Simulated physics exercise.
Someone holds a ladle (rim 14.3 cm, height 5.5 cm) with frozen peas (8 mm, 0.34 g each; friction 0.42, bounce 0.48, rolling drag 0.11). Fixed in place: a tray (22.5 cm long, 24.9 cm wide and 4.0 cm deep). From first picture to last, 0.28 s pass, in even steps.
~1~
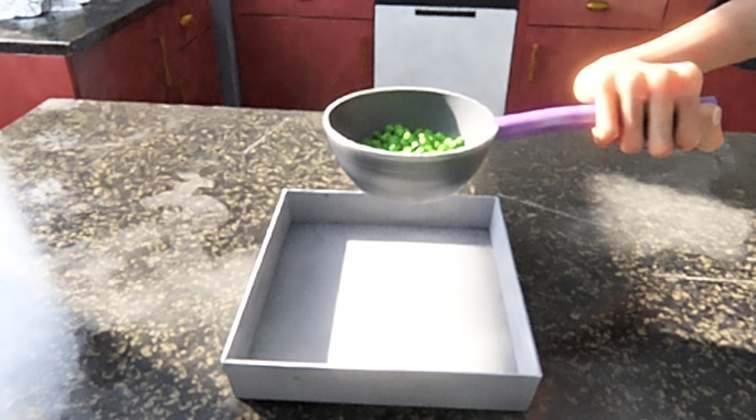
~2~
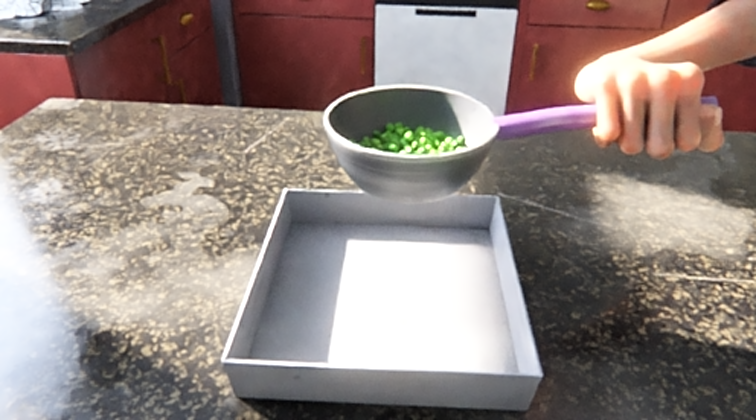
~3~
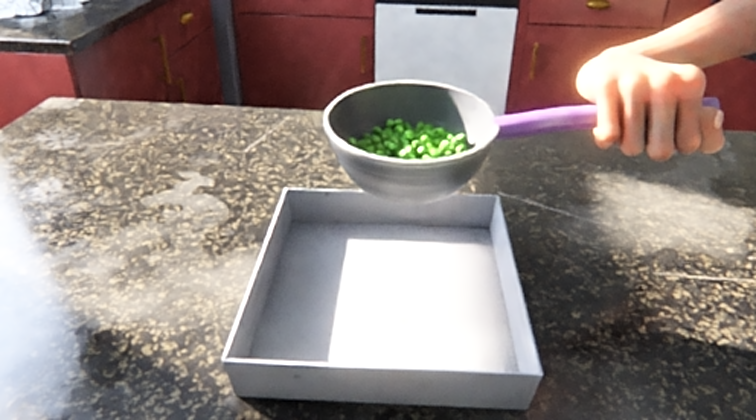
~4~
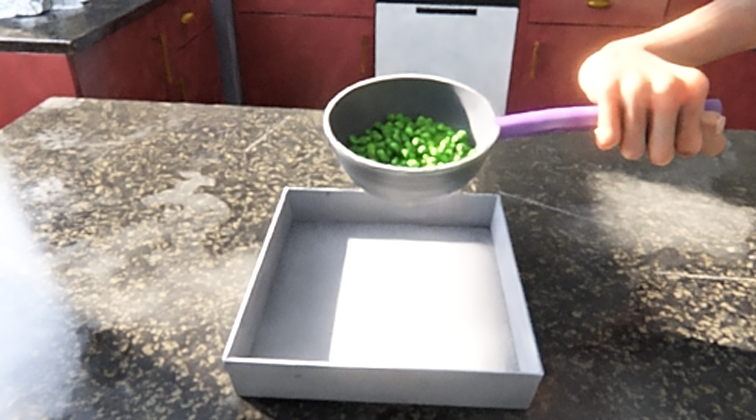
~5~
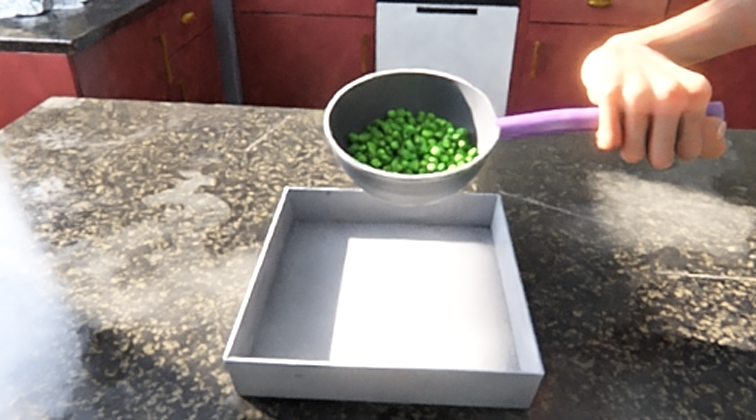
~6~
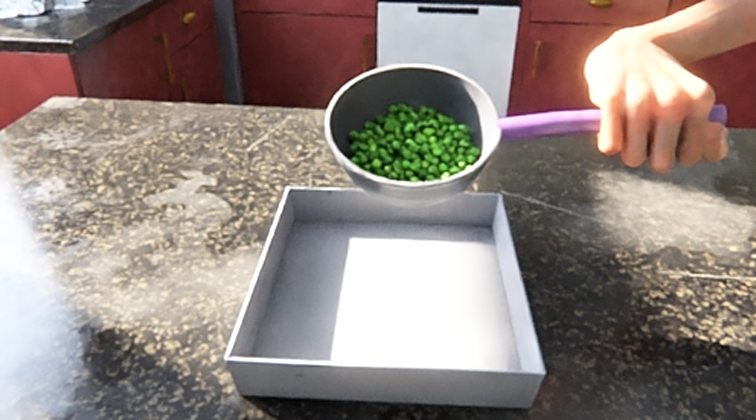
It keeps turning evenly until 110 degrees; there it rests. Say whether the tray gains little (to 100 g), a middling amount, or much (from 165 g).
Load: Middling.
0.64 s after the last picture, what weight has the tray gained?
About 0 g.
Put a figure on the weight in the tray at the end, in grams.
About 110 g.
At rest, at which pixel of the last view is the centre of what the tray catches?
Near (404, 307).
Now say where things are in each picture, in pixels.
In the first frame, ladle at (408, 164); tilt 0 degrees; top of the load at (399, 134); tray at (386, 263).
In the second frame, ladle at (409, 165); tilt 1 degrees; top of the load at (428, 133).
In the third frame, ladle at (409, 170); tilt 5 degrees; low side front; top of the load at (429, 129).
In the fourth frame, ladle at (409, 177); tilt 10 degrees; low side front; top of the load at (430, 123).
In the fifth frame, ladle at (409, 184); tilt 15 degrees; low side front; top of the load at (430, 118).
In the sixth frame, ladle at (410, 190); tilt 20 degrees; low side front; top of the load at (432, 113); tray at (389, 261).
Then, 0.35 s after the last picture, tilt 53 degrees; 0 g in the tray, ladle holds 100 %.
Then, 0.64 s after the last picture, tilt 80 degrees; 2 g in the tray, ladle holds 100 %.
Then, 0.92 s after the last picture, tilt 106 degrees; 68 g in the tray, ladle holds 35 %.
Then, 1.18 s after the last picture, tilt 110 degrees; 113 g in the tray, ladle holds 0 %.
In the end, 113 g in the tray, ladle holds 0 %.
